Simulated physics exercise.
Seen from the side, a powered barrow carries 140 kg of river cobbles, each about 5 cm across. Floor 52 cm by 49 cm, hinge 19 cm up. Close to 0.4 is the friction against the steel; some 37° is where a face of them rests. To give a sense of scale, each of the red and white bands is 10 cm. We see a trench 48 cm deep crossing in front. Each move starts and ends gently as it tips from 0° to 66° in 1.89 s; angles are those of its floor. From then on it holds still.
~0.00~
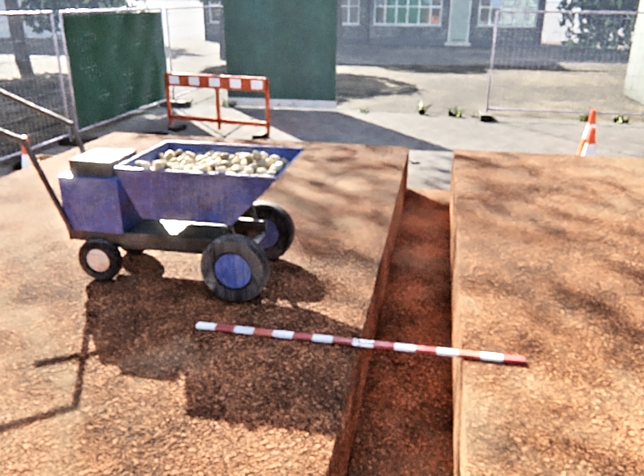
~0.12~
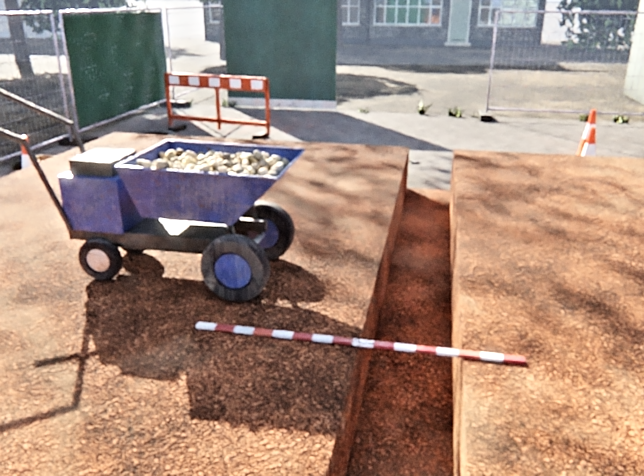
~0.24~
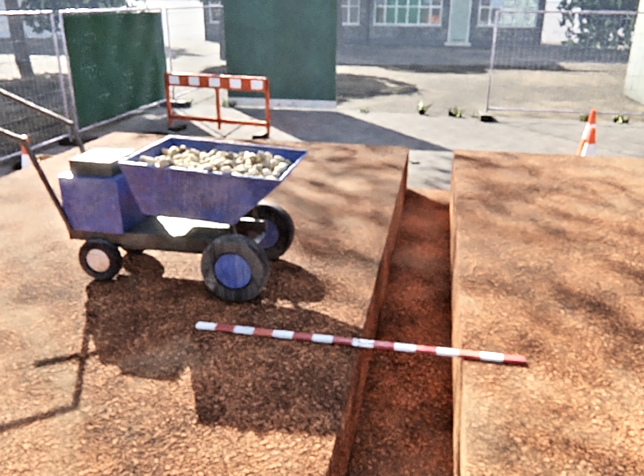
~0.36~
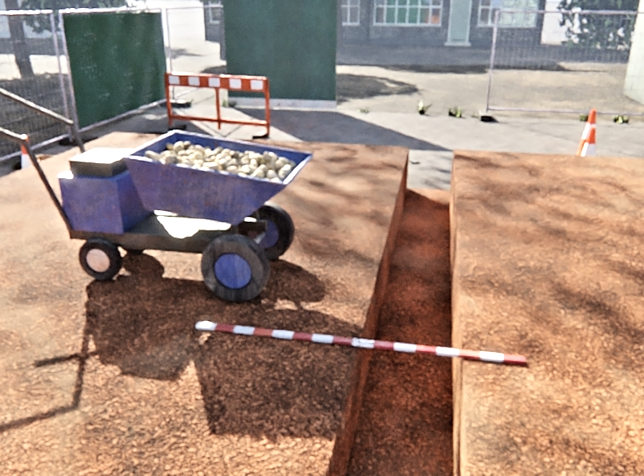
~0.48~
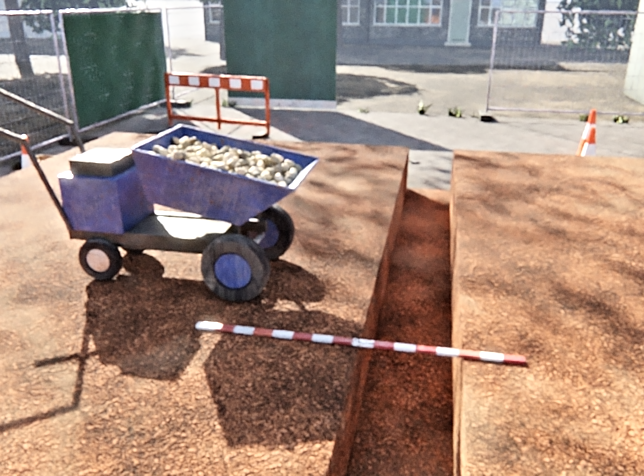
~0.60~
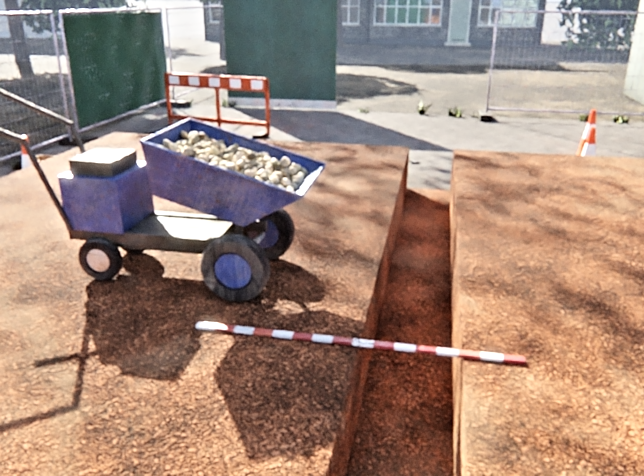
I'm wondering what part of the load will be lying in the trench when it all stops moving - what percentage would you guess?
I would guess about 90 per cent.
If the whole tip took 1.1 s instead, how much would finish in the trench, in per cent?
Estimate: About 90 %.
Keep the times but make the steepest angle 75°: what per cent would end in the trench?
Expect roughly 80 per cent.
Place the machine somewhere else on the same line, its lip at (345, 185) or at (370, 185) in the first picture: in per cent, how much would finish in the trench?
Roughly 90 in a hundred from the first, 60 in a hundred from the second.
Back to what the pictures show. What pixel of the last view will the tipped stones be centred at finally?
Middle at around (410, 352), I'd say.
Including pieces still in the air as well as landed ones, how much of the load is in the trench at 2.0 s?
Close to 35 per cent at that time.
After 1.4 s the floor is at 56°; 99 % in the tray, 1 % short of the trench; the foremost stones are at (356, 242).
After 2.0 s the floor is at 66°; 51 % in the tray, 12 % short of the trench, 36 % in the trench; the foremost stones are at (449, 369).
After 2.3 s the floor is at 66°; 24 % in the tray, 13 % short of the trench, 62 % in the trench; the foremost stones are at (449, 372).
After 4.3 s the floor is at 66°; 0 % in the tray, 10 % short of the trench, 90 % in the trench; the foremost stones are at (450, 378).
